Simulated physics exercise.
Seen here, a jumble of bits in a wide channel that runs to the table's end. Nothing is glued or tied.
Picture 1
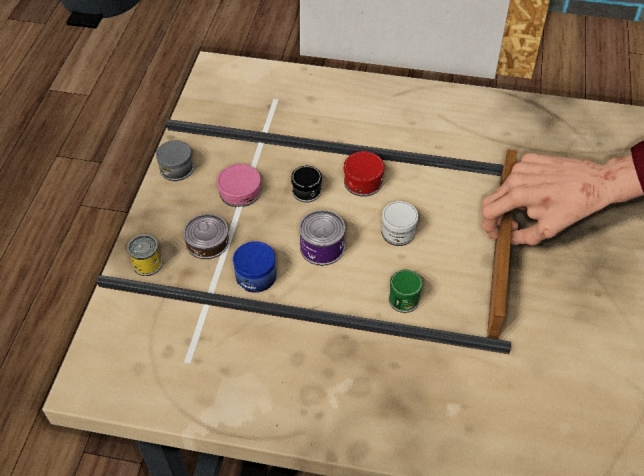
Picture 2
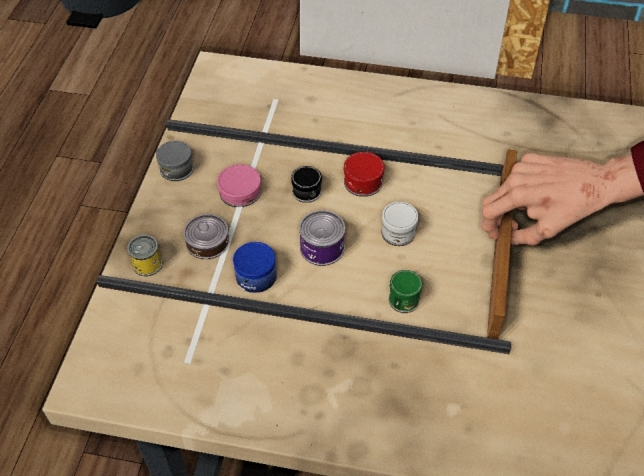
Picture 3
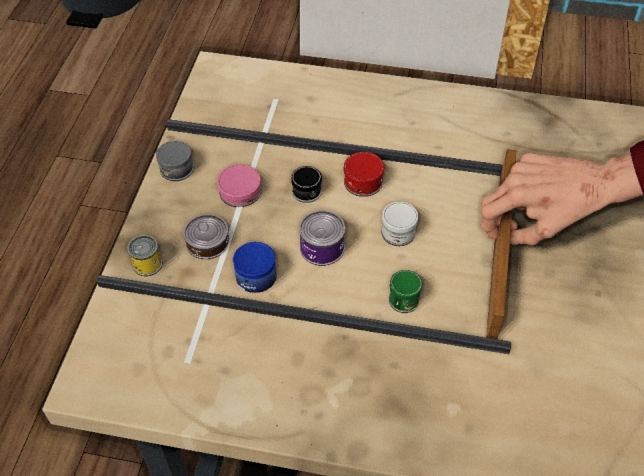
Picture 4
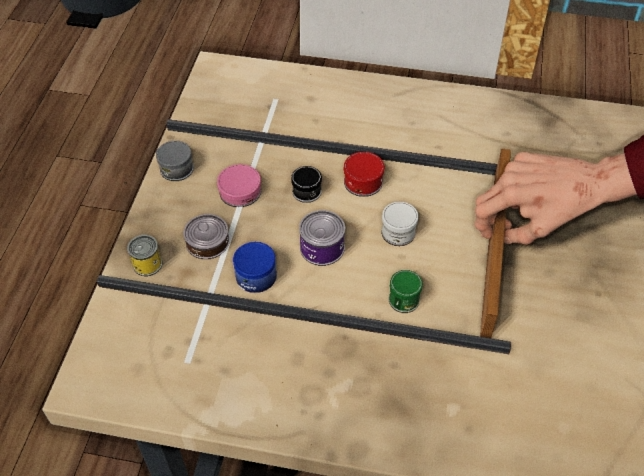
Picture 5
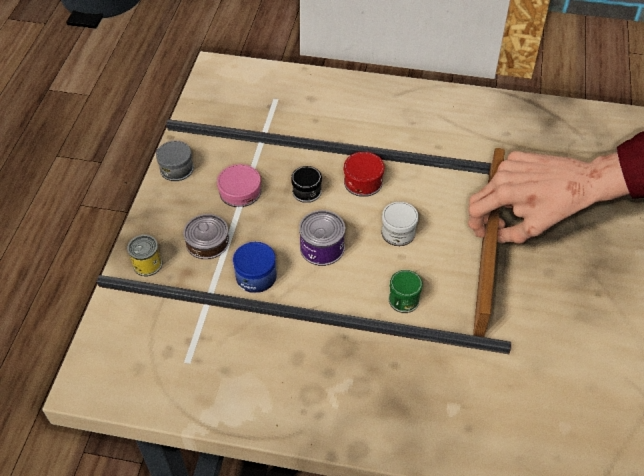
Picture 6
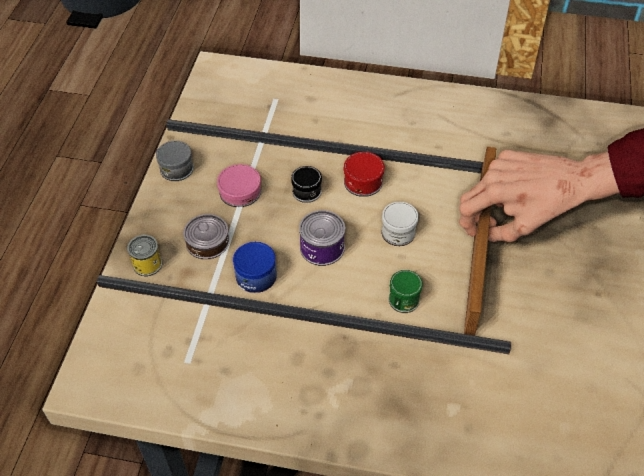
The video shows small colored paint pots scattered between two dark rails on a wooden table. A hand at the right holds a wooden bar still, then slides it slightly left between the rails, while the pots stay motionless.
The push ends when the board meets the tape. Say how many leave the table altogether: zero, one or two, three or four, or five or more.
Outcome: The number that fall off is zero.
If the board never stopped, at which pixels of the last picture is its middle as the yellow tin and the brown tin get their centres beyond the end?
For the yellow tin at (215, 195), for the brown tin at (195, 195).
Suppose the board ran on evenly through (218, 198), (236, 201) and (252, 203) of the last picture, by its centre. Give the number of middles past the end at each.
It would be 0, 0 and 0.
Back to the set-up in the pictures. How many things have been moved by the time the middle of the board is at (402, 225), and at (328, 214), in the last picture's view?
2 and 5.
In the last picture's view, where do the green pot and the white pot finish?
About (201, 264), and the other about (223, 197).
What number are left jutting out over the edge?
0 of them.
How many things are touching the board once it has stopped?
5 of them.
A little later, none off yet; grey tin at rest near (175, 161); yellow tin at rest near (145, 256); brown tin at rest near (207, 237).
When it is over, the number that fall off is zero.
